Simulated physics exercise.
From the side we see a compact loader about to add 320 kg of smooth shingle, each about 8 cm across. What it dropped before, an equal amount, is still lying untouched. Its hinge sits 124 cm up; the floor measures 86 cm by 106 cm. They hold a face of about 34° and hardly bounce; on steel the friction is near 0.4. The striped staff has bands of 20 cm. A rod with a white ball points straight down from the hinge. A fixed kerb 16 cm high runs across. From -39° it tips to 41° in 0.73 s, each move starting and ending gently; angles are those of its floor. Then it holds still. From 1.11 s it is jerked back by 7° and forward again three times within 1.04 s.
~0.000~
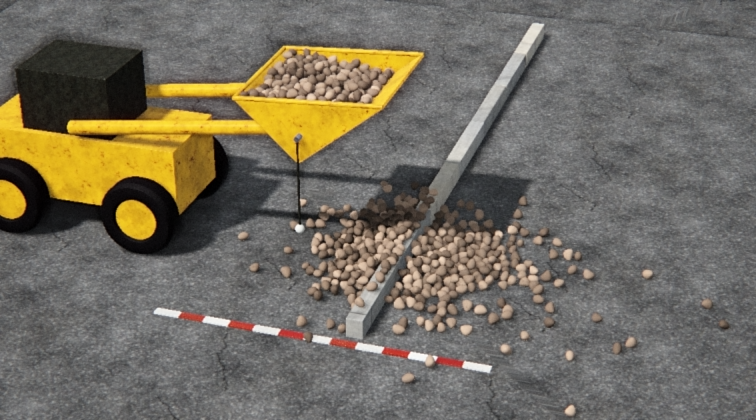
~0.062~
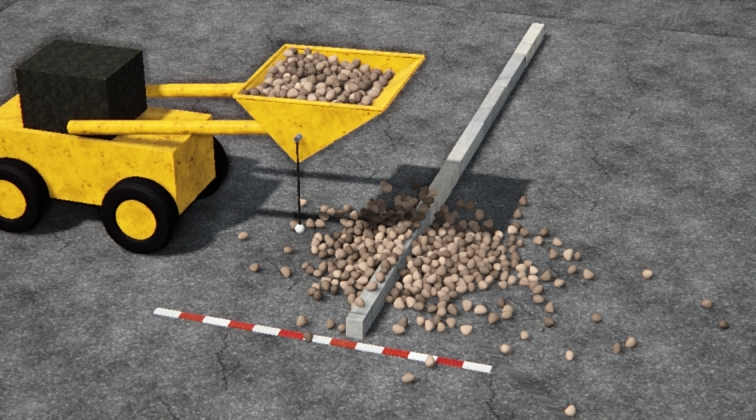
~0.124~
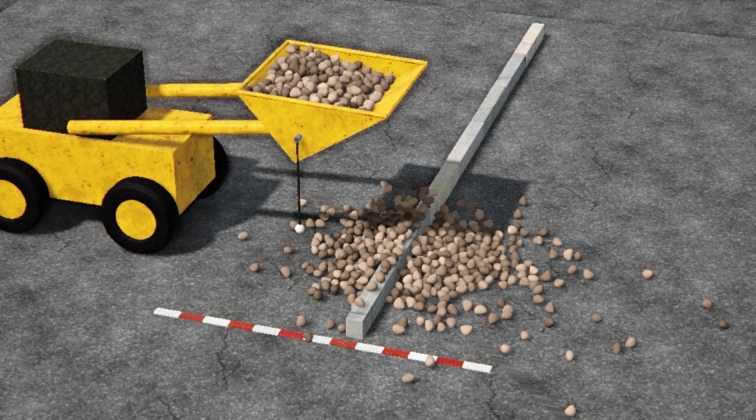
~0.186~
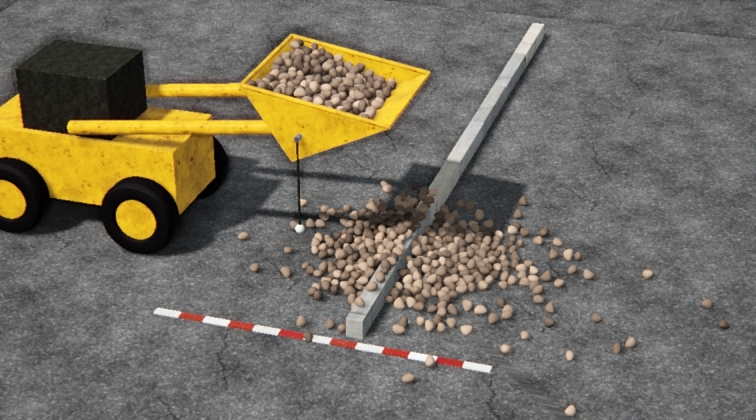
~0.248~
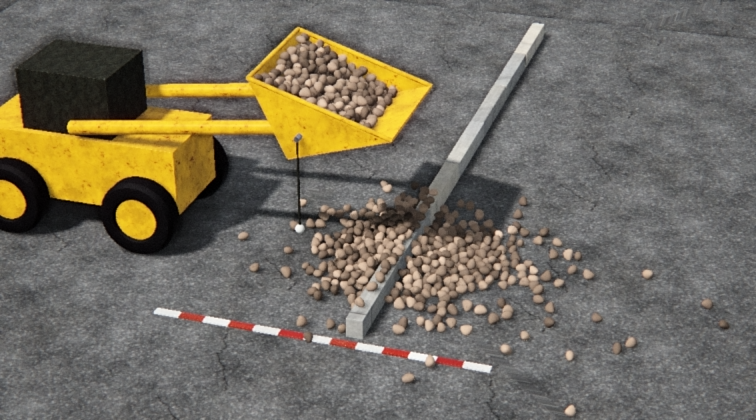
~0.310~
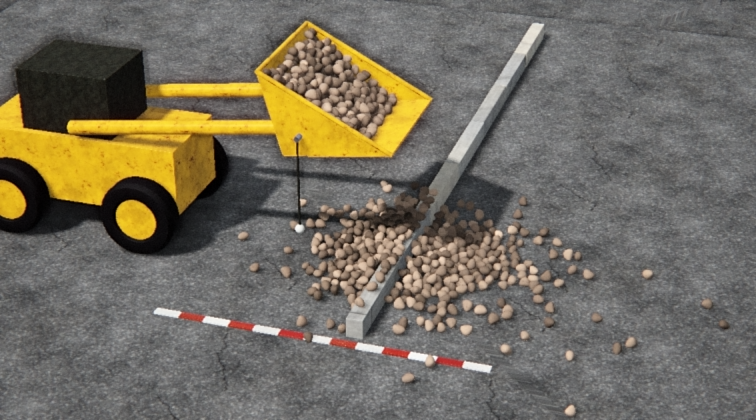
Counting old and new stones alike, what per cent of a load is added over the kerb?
Some 94 per cent is added.
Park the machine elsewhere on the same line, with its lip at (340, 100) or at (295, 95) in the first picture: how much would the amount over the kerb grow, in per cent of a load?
First some 45, then 5 per cent.
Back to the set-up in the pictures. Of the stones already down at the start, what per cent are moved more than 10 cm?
About 30 per cent.
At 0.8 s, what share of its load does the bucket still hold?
About 75 per cent.
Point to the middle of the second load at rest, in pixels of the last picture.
Their middle is at about (463, 258).
After 0.6 s the floor is at 29°; in per cent of one load, 100 in the bucket, 50 on this side of the kerb, 49 over the kerb; the foremost stones are at (661, 331).
After 0.8 s the floor is at 41°; in per cent of one load, 75 in the bucket, 74 on this side of the kerb, 51 over the kerb; the foremost stones are at (661, 331).
After 2.6 s the floor is at 41°; in per cent of one load, 0 in the bucket, 57 on this side of the kerb, 143 over the kerb; the foremost stones are at (694, 291).
After 5.2 s the floor is at 41°; in per cent of one load, 0 in the bucket, 57 on this side of the kerb, 143 over the kerb; the foremost stones are at (694, 291). Net gain over the kerb, 94.
